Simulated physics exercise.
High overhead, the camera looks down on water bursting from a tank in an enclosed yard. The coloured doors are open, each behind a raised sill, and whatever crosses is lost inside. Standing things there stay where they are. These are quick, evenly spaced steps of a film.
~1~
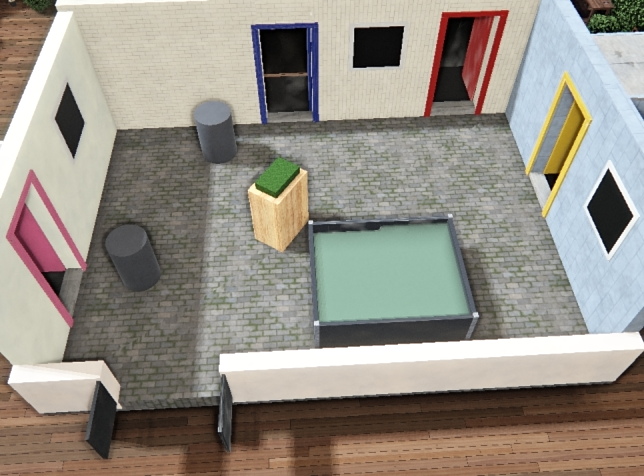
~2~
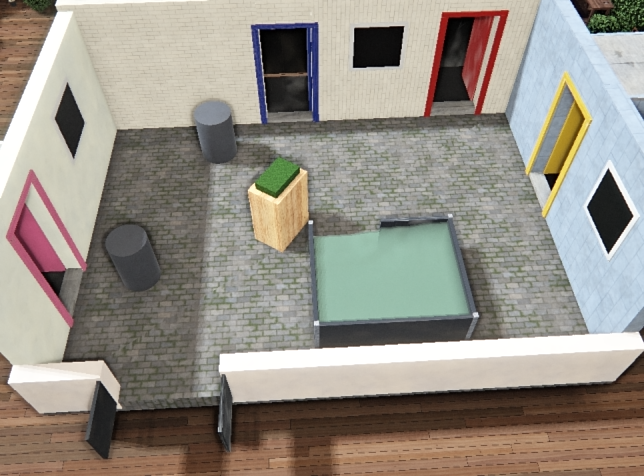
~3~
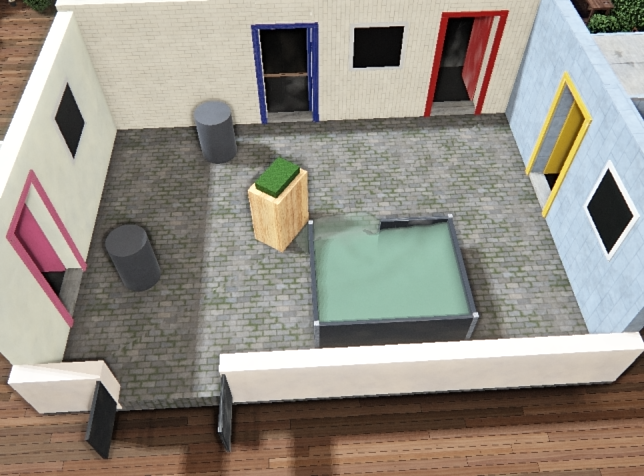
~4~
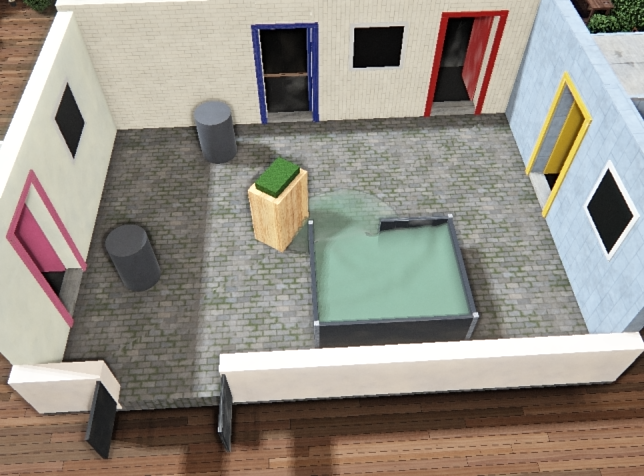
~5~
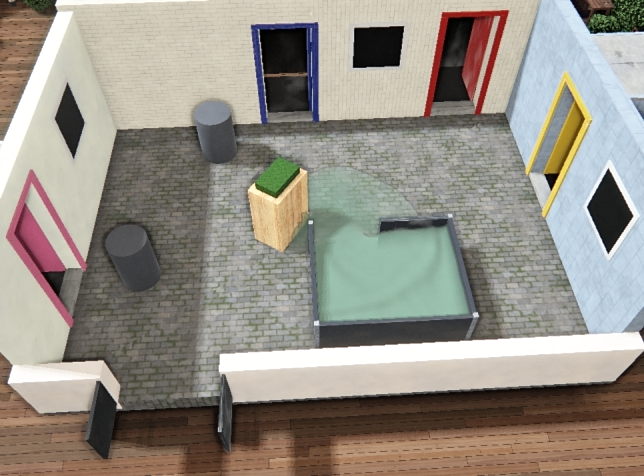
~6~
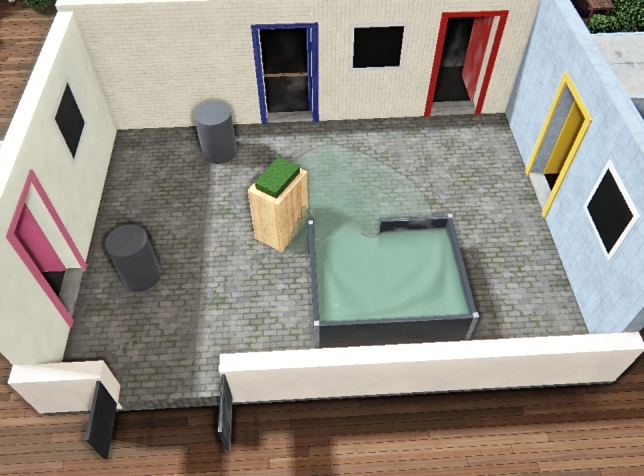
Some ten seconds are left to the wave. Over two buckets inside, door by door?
Door by door: The pink door not over; the red door not over; the yellow door not over; the blue door over.
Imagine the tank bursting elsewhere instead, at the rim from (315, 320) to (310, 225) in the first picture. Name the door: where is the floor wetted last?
I'd go with the yellow one.
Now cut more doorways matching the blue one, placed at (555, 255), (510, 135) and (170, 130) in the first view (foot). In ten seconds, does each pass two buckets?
Falls short; exceeds the limit; falls short.
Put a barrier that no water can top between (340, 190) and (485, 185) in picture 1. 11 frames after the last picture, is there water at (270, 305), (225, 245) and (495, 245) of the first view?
In turn: Covered, dry, flooded.
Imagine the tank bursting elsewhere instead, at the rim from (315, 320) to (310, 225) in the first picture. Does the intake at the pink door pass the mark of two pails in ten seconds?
Lab note: Pink door, above the mark.
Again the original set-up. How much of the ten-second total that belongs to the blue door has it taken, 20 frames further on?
I make it 70 per cent.
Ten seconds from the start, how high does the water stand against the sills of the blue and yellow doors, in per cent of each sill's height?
Depth ratios, approx.: 100 and 60 percent.
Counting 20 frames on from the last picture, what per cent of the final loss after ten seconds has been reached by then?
It should be close to 55 percent by then.
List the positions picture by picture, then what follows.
Still water in the water tank at (388, 270), in the first frame.
The front is at a hidden place, out from the gap on the water tank's far side, in the second frame.
Water pours out on the water tank's far side and has run to (300, 234), in the third frame.
Water pours out on the water tank's far side and has run to (345, 192), in the fourth frame.
Water pours out on the water tank's far side and has run to (327, 170), in the fifth frame.
The front is at (325, 148), out from the gap on the water tank's far side, in the sixth frame.
A moment on, water covers 25 % of the floor; the pink door not reached, the red door not reached, the yellow door not reached, the blue door under two buckets in.
Next, water covers 35 % of the floor; the pink door not reached, the red door wet at the sill, nothing in, the yellow door not reached, the blue door far over two buckets in.
Then, water covers 45 % of the floor; the pink door not reached, the red door wet at the sill, nothing in, the yellow door wet at the sill, nothing in, the blue door far over two buckets in.
Later, water covers 85 % of the floor; the pink door wet at the sill, nothing in, the red door wet at the sill, nothing in, the yellow door wet at the sill, nothing in, the blue door far over two buckets in.
In the end, water covers 95 % of the floor; the pink door wet at the sill, nothing in, the red door wet at the sill, nothing in, the yellow door wet at the sill, nothing in, the blue door far over two buckets in.
